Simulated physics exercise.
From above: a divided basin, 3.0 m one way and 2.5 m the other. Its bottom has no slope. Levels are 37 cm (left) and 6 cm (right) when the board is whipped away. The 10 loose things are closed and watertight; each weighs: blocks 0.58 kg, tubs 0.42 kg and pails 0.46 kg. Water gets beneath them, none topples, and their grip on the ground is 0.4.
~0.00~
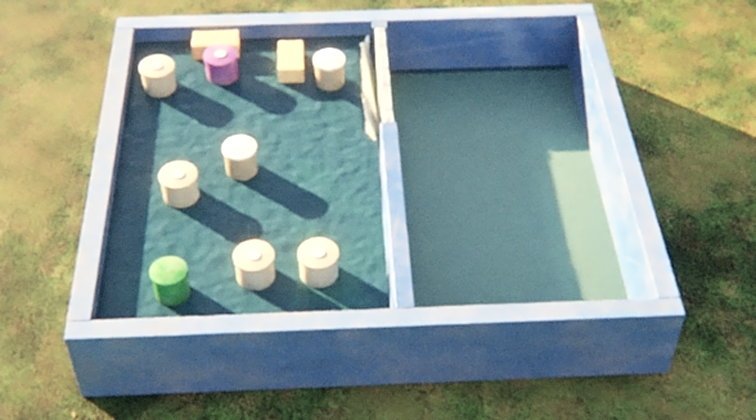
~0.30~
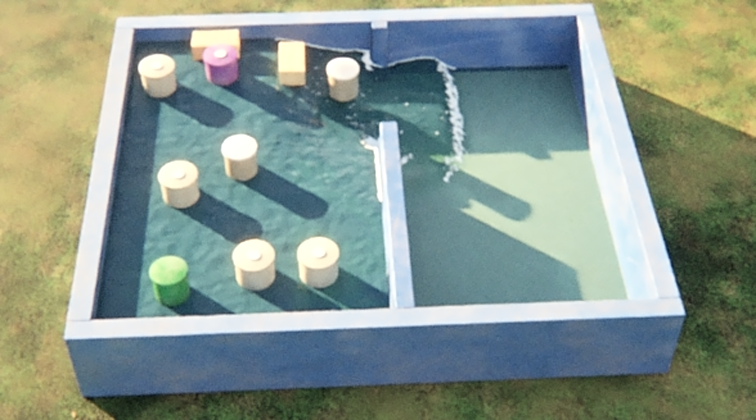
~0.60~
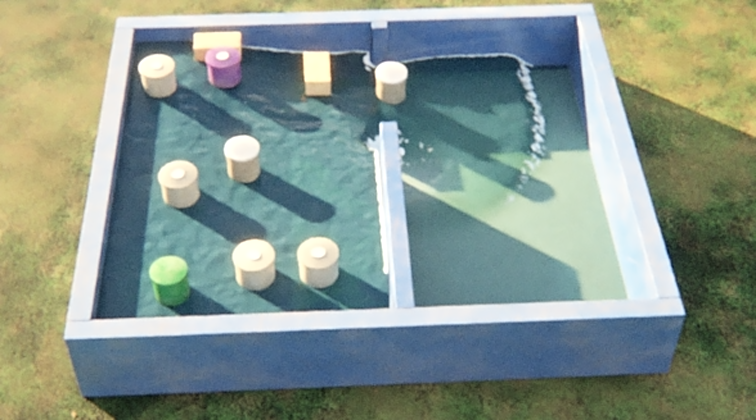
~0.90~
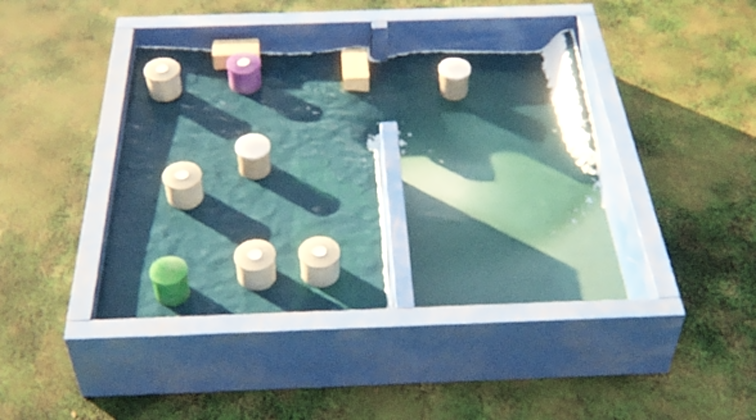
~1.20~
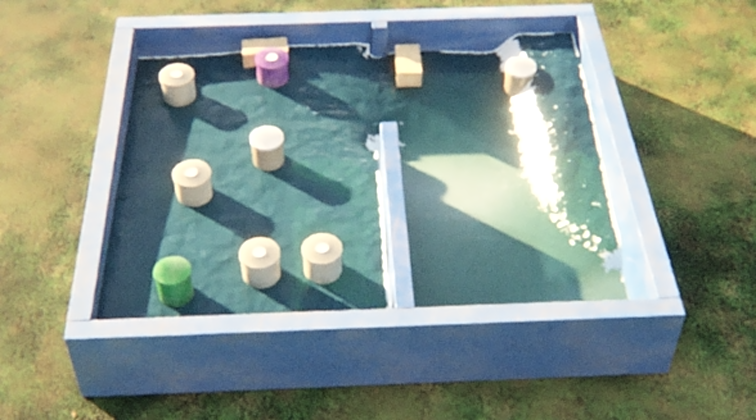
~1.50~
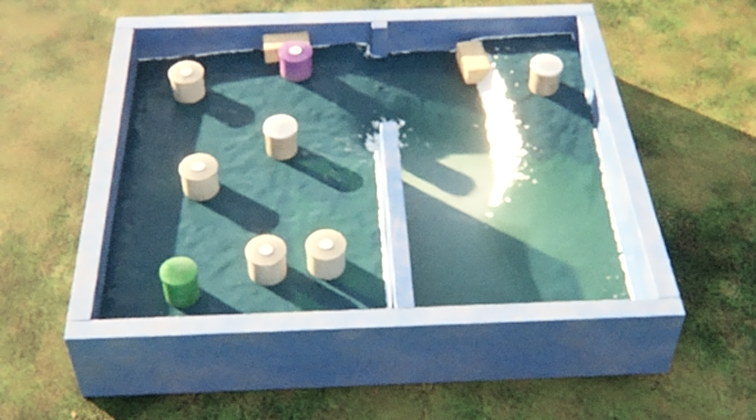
Water surged from the left side of a divided basin through a gap in the divider into the shallower right side, carrying a pale tub and then an orange block across, while the others drifted slightly.
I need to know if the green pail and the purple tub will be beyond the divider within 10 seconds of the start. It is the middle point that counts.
Green pail stays short; purple tub crosses.
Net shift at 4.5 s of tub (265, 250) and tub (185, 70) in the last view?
In that order: 30 cm, 40 cm.
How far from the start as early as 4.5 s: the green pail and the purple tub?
Roughly 20 and 250 cm by then.
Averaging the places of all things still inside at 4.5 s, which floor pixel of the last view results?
Around (373, 214).
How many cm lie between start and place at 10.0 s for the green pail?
Roughly 20 cm.
After 2.1 s the green pail is near (182, 269), 0.1 m from its start, afloat; the purple tub is near (336, 52), 0.8 m from its start, afloat; 2 of 10 are over the mark; 10 afloat.
After 4.5 s the green pail is near (183, 266), 0.2 m from its start, afloat; the purple tub is near (565, 181), 2.3 m from its start, afloat; 4 of 10 are over the mark; 10 afloat.
After 7.0 s the green pail is near (187, 270), 0.1 m from its start, afloat; the purple tub is near (470, 78), 1.6 m from its start, afloat; 4 of 10 are over the mark; 10 afloat.
After 10.0 s the green pail is near (195, 271), 0.2 m from its start, afloat; the purple tub is near (450, 175), 1.7 m from its start, afloat; 4 of 10 are over the mark; 10 afloat.
